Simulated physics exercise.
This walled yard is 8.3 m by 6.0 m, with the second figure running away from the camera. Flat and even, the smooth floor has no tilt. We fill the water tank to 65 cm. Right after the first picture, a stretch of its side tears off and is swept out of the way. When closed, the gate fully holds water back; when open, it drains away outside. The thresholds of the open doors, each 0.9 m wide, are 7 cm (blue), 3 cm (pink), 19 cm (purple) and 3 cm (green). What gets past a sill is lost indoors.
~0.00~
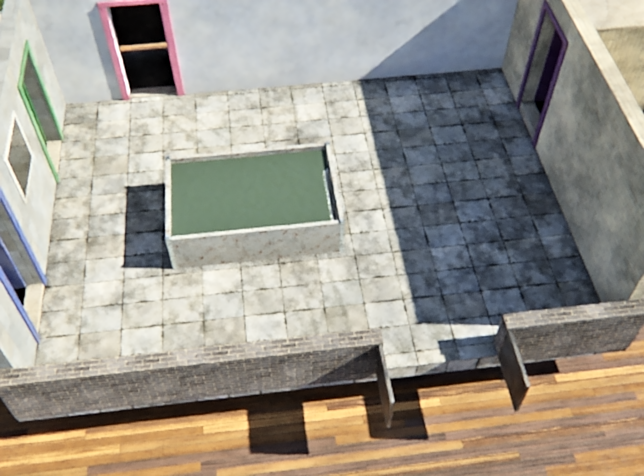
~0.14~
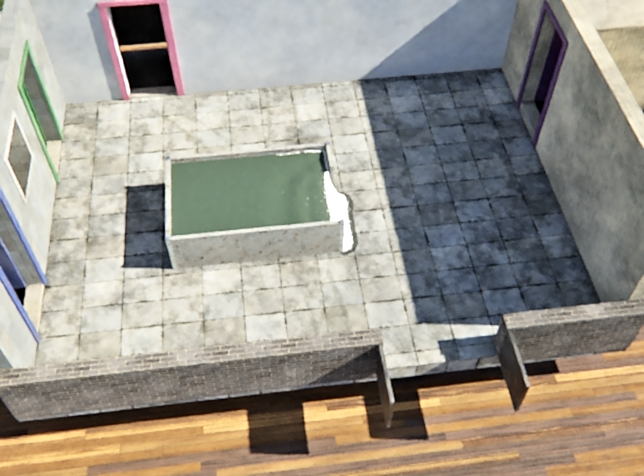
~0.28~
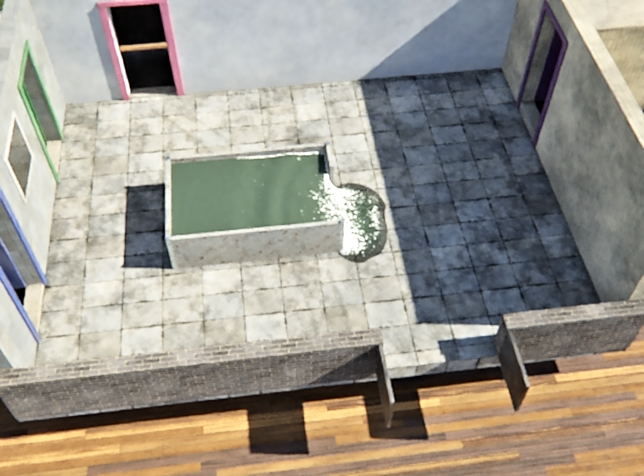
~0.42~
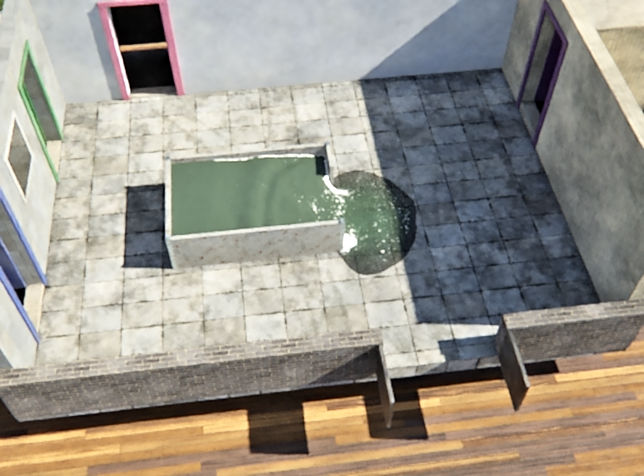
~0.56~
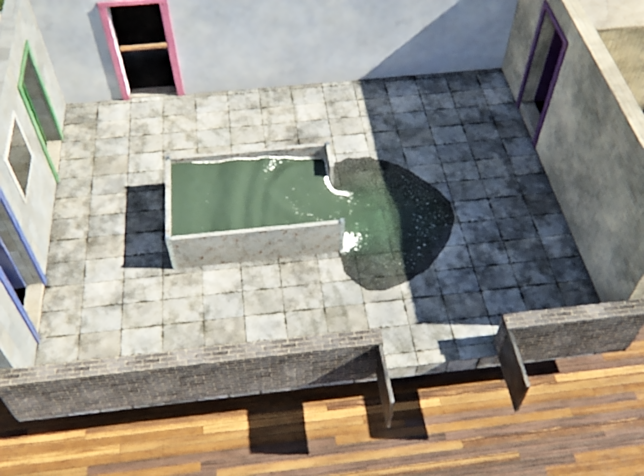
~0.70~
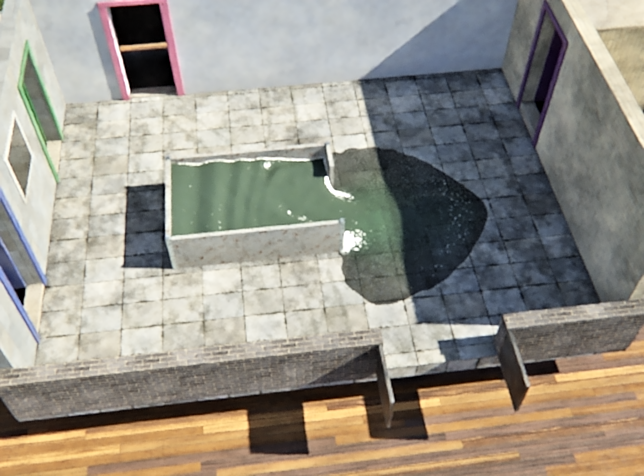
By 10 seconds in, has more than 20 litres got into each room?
As I see it, blue door: Below the cap; pink door: Below the cap; purple door: Below the cap; green door: Below the cap.
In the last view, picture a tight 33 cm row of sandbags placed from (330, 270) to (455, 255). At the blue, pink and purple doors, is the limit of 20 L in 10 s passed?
With that change: Blue stays within, pink stays within, purple stays within.
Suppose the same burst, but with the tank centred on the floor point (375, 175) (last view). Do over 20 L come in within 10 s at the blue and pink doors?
Lab note: Blue door limit not exceeded; pink door limit not exceeded.
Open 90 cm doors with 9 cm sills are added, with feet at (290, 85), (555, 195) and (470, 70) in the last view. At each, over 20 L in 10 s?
Taking them in order, the first gets too little, the second enough and the third enough.
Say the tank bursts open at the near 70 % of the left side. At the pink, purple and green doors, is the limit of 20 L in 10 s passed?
So pink tops it, purple stays lower, green tops it.
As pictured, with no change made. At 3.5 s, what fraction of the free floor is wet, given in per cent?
Close to 35 in a hundred parts are wet.
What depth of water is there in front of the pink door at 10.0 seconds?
About 2.5 cm.
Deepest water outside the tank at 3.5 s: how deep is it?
Up to near 26 cm.
After 1.4 s water covers 25 % of the floor and is deepest (36 cm) near (343, 229); blue door not reached, pink door not reached, purple door not reached, green door not reached.
After 2.2 s water covers 35 % of the floor and is deepest (42 cm) near (597, 329); blue door not reached, pink door not reached, purple door 16 cm at the sill, 0 L in, green door not reached.
After 3.5 s water covers 35 % of the floor and is deepest (26 cm) near (501, 74); blue door not reached, pink door not reached, purple door 14 cm at the sill, 0 L in, green door not reached.
After 6.0 s water covers 55 % of the floor and is deepest (14 cm) near (492, 75); blue door not reached, pink door not reached, purple door 10 cm at the sill, 0 L in, green door not reached.
After 10.0 s water covers 90 % of the floor and is deepest (10 cm) near (514, 105); blue door 3 cm at the sill, 0 L in, pink door 3 cm at the sill, 0 L in, purple door 9 cm at the sill, 0 L in, green door 7 cm at the sill, 1 L in.
